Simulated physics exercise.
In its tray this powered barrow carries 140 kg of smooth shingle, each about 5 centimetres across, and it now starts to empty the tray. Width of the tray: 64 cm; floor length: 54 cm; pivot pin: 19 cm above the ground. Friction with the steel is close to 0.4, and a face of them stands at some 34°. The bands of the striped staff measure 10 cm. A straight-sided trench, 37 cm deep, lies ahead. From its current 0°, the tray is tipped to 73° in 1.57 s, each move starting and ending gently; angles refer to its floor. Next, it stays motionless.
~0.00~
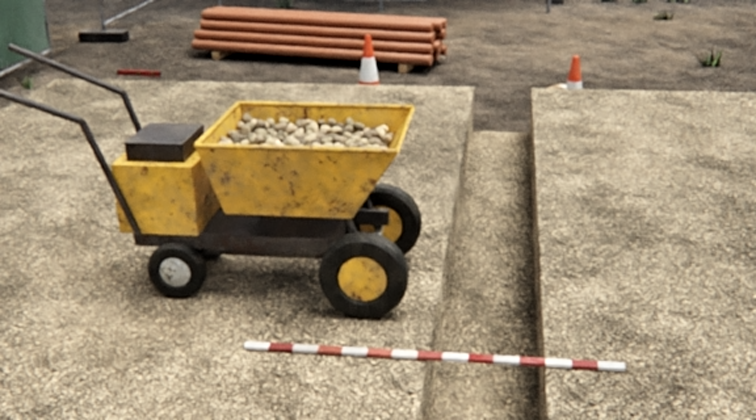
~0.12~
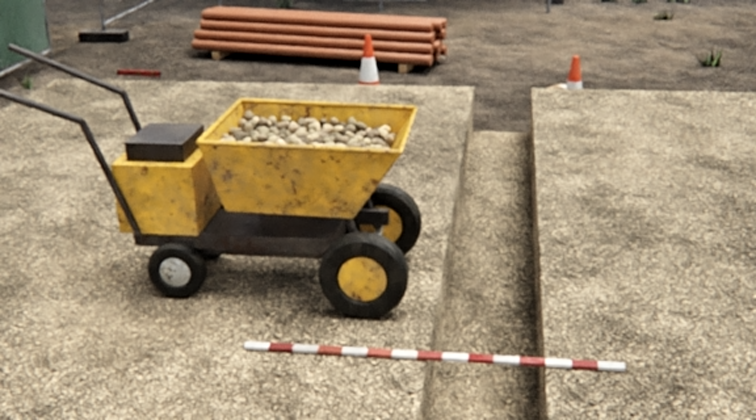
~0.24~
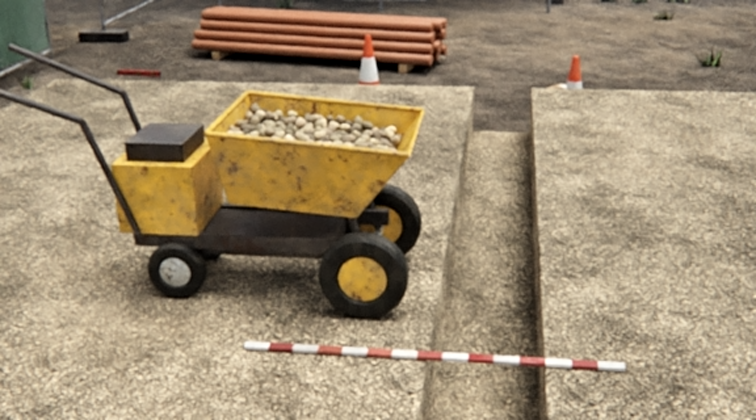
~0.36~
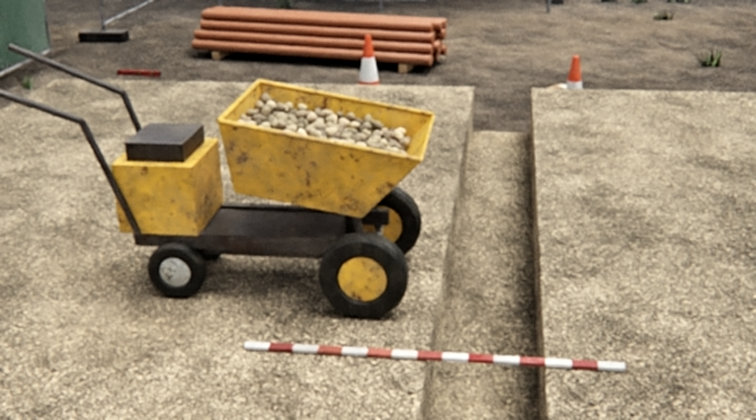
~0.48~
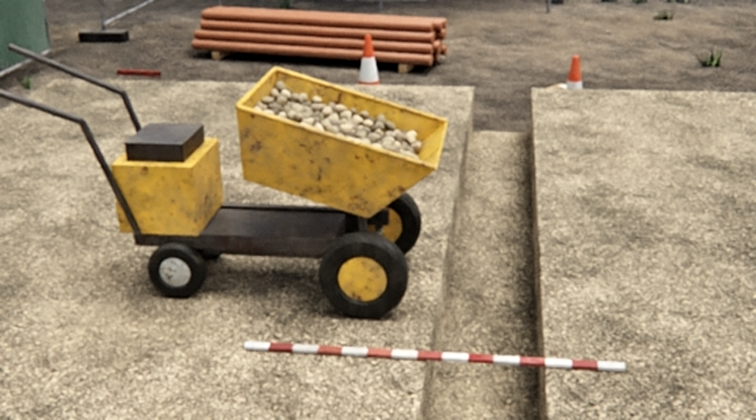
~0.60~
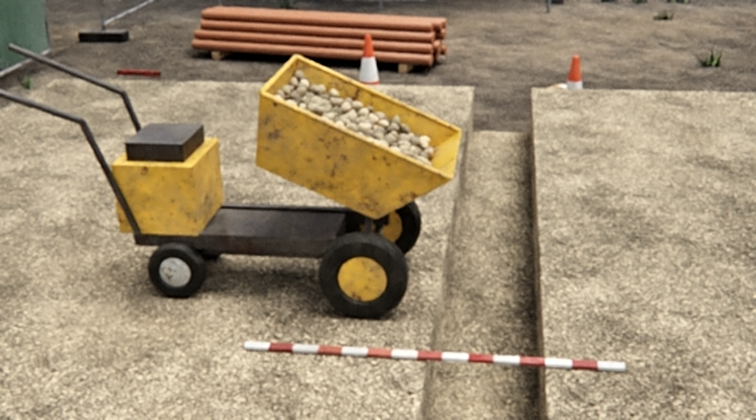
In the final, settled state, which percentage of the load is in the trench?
51 per cent is in the trench.
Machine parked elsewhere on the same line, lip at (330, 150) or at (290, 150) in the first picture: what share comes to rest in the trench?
That gives roughly 100 per cent and roughly 95 per cent.
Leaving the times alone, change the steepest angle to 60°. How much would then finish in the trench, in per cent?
Roughly 40 per cent would end in the trench.
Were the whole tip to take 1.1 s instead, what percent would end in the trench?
With that change, it comes to around 45 per cent.
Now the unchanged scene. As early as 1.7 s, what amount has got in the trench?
About 15 per cent by then.
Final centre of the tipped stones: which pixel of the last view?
Look at roughly (535, 331).
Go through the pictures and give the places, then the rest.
In the first frame, lip at (397, 152), floor tilted 0°, highest stones at (275, 129).
In the second frame, the tray is at 1°, its lip at (400, 152); the top of the load is at (268, 128); the stones move at 0.2 m/s on average.
In the third frame, lip at (408, 155), floor tilted 5°, highest stones at (267, 120); the stones move at 0.3 m/s on average.
In the fourth frame, the tray is at 10°, its lip at (421, 160); the top of the load is at (266, 108); the stones move at 0.5 m/s on average.
In the fifth frame, the tray is at 16°, its lip at (436, 168); the top of the load is at (281, 97); the stones move at 0.5 m/s on average.
In the sixth frame, the tray is at 24°, its lip at (451, 179); the top of the load is at (297, 87); the stones move at 0.6 m/s on average.
After 1.2 s the floor is at 62°; 99 % in the tray, 1 % in the trench; the foremost stones are at (515, 237).
After 1.7 s the floor is at 73°; 45 % in the tray, 17 % in the trench, 38 % past the trench; the foremost stones are at (680, 312).
After 2.0 s the floor is at 73°; 20 % in the tray, 29 % in the trench, 50 % past the trench; the foremost stones are past the picture's edge.
After 4.0 s the floor is at 73°; 0 % in the tray, 51 % in the trench, 49 % past the trench; the foremost stones are past the picture's edge.
